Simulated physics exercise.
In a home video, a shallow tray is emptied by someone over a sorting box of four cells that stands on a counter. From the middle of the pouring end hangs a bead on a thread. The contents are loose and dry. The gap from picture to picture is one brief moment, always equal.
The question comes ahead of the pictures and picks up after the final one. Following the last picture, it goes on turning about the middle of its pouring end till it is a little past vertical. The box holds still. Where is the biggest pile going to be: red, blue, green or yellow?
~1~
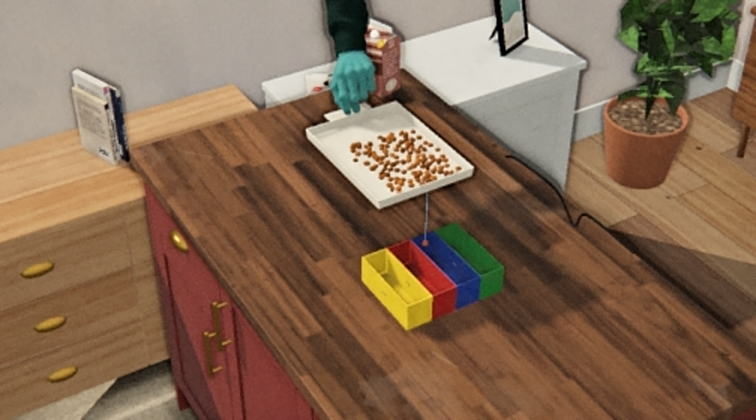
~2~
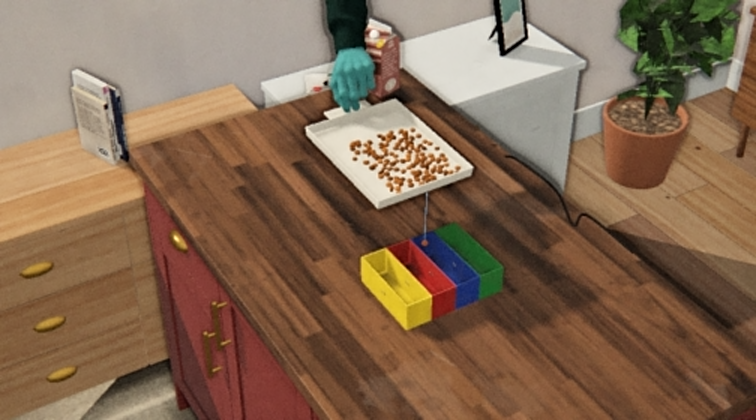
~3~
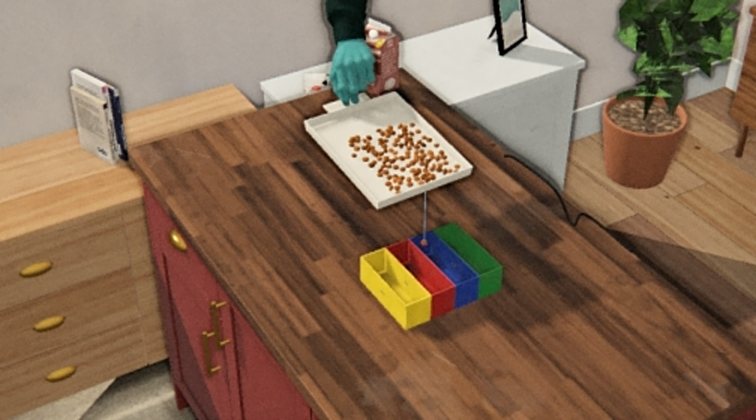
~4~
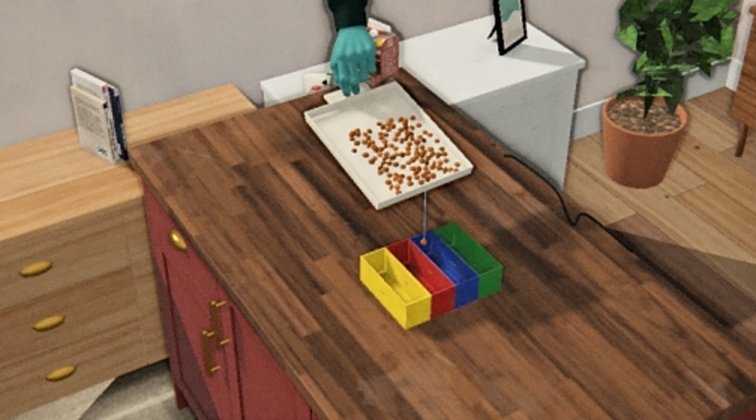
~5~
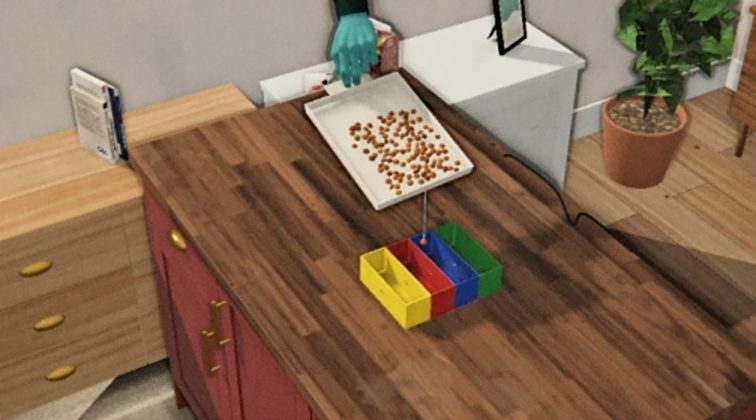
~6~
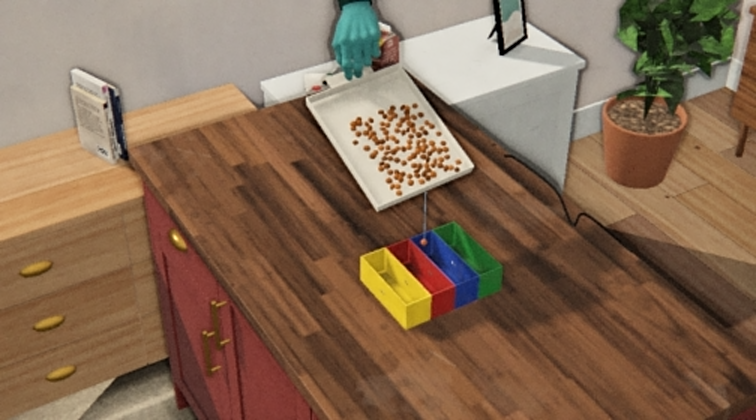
In yellow.
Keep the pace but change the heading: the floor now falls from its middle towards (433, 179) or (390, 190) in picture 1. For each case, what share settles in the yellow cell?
Well, 0 percent for one and then 70 percent for the other.
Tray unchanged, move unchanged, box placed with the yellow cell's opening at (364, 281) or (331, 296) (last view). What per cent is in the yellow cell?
First try: Roughly 10 per cent; second try: Roughly 0 per cent.
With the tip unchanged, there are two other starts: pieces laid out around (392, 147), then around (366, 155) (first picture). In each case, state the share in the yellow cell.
That would be 50 per cent, and then 50 per cent.
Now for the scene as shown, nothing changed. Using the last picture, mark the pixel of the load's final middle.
I'd mark it at roughly (416, 296).
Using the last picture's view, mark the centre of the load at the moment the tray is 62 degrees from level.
Centre estimate: (413, 179).
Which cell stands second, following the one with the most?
Ranked second: Red.
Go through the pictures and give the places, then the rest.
Corners of the pouring end at (379, 200) and (472, 167), level; middle of the load at (409, 161), bits of cat kibble; bead on its thread at (425, 243); yellow cell at (419, 311); red cell at (444, 301); blue cell at (468, 291); green cell at (491, 281), in the first picture.
Corners of the pouring end at (379, 200) and (471, 167), level; middle of the load at (408, 160), in the second picture.
Corners of the pouring end at (378, 201) and (471, 166), tipped barely, lowest at the left corner; middle of the load at (408, 157), in the third picture.
Corners of the pouring end at (378, 202) and (471, 166), tipped a little, lowest at the left corner; middle of the load at (408, 153), in the fourth picture.
Corners of the pouring end at (378, 203) and (471, 165), tipped clearly, lowest at the left corner; middle of the load at (408, 150), in the fifth picture.
Corners of the pouring end at (379, 205) and (472, 166), tipped clearly, lowest at the left corner; middle of the load at (409, 147); yellow cell at (418, 310); red cell at (443, 300); blue cell at (467, 290); green cell at (490, 281), in the sixth picture.
Soon, tray tipped steeply; nearly all on the tray; a stray few falling or outside the box.
A while on, tray tipped right over; about half on the tray; a small part in the yellow cell; a small part in the red cell; about a quarter falling or outside the box.
Towards the end, tray tipped past a quarter turn; about half in the yellow cell; about a third in the red cell; about a quarter in the blue cell; a stray few in the green cell; a stray few falling or outside the box.
Finally, tray tipped past a quarter turn; about half in the yellow cell; about a third in the red cell; about a quarter in the blue cell; a stray few in the green cell; a stray few outside the box.
